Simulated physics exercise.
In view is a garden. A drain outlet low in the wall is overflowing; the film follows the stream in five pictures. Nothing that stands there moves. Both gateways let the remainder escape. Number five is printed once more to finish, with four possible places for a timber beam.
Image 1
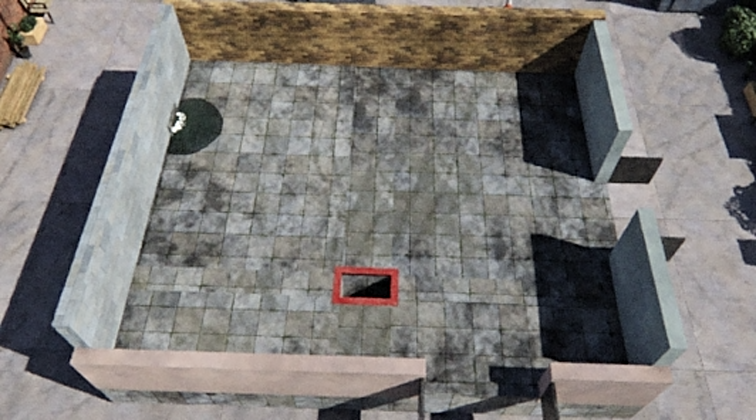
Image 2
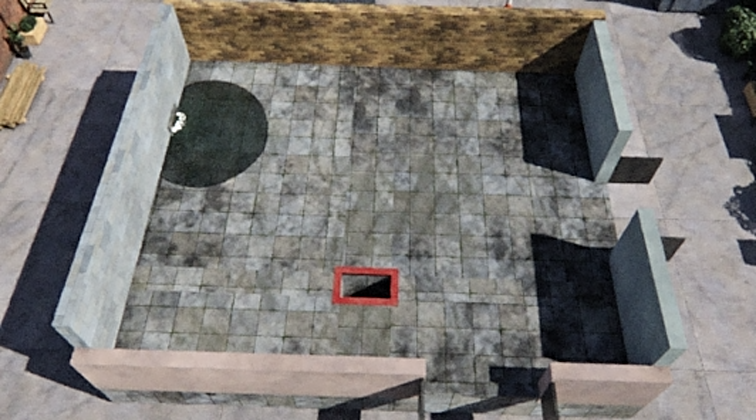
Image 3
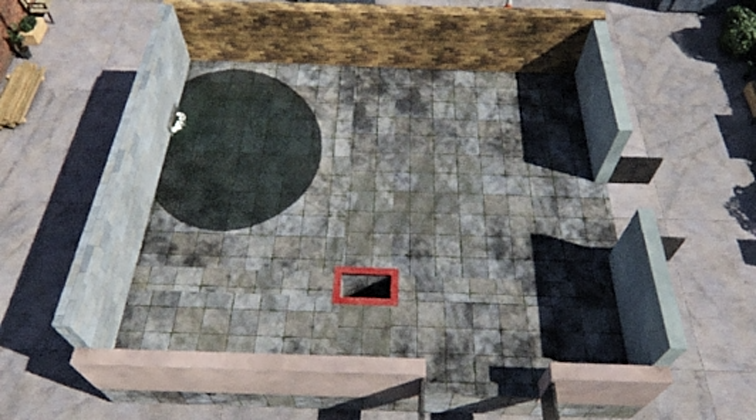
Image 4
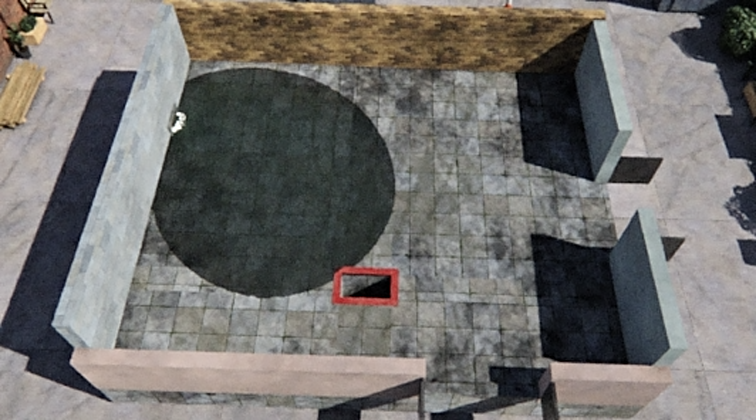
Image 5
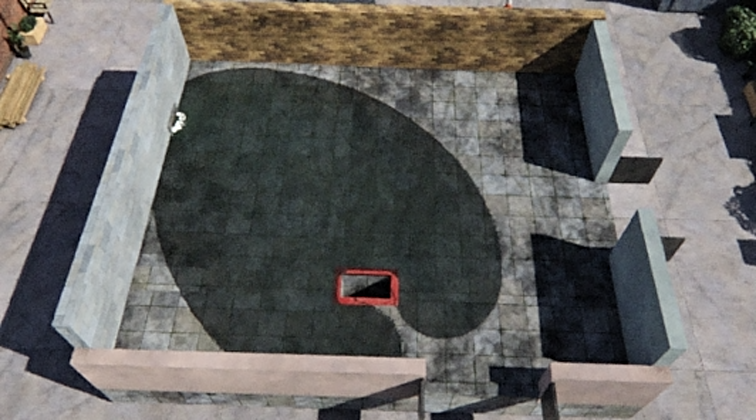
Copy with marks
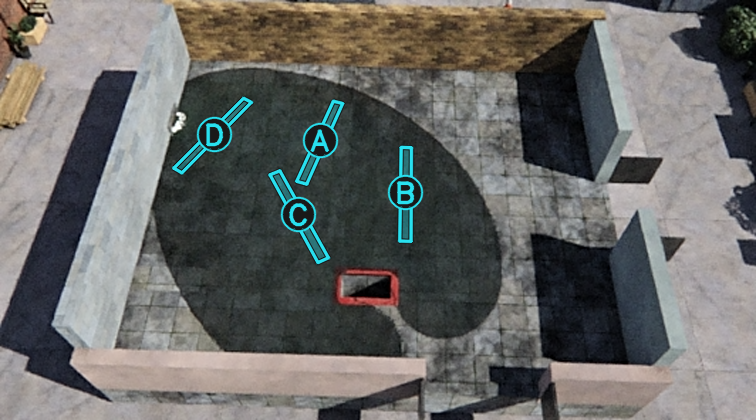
Dark wet patch spreading from a small outlet at the left wall across a paved, walled garden, reaching the red-rimmed drain pit.
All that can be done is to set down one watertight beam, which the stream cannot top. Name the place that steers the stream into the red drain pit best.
Use spot B.
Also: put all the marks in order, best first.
B, A, C, D.
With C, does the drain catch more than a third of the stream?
No.
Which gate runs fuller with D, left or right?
More leaves on the left.
On the marked copy, A from (301, 182) to (338, 102); B from (405, 241) to (406, 147); C from (274, 172) to (323, 260); D from (177, 170) to (247, 100).
With A, about 21 % of the stream goes into the red drain pit, about 75 % out by the gates.
With B, about 47 % of the stream goes into the red drain pit, about 48 % out by the gates.
With C, about 14 % of the stream goes into the red drain pit, about 84 % out by the gates.
With D, about 5 % of the stream goes into the red drain pit, about 92 % out by the gates.
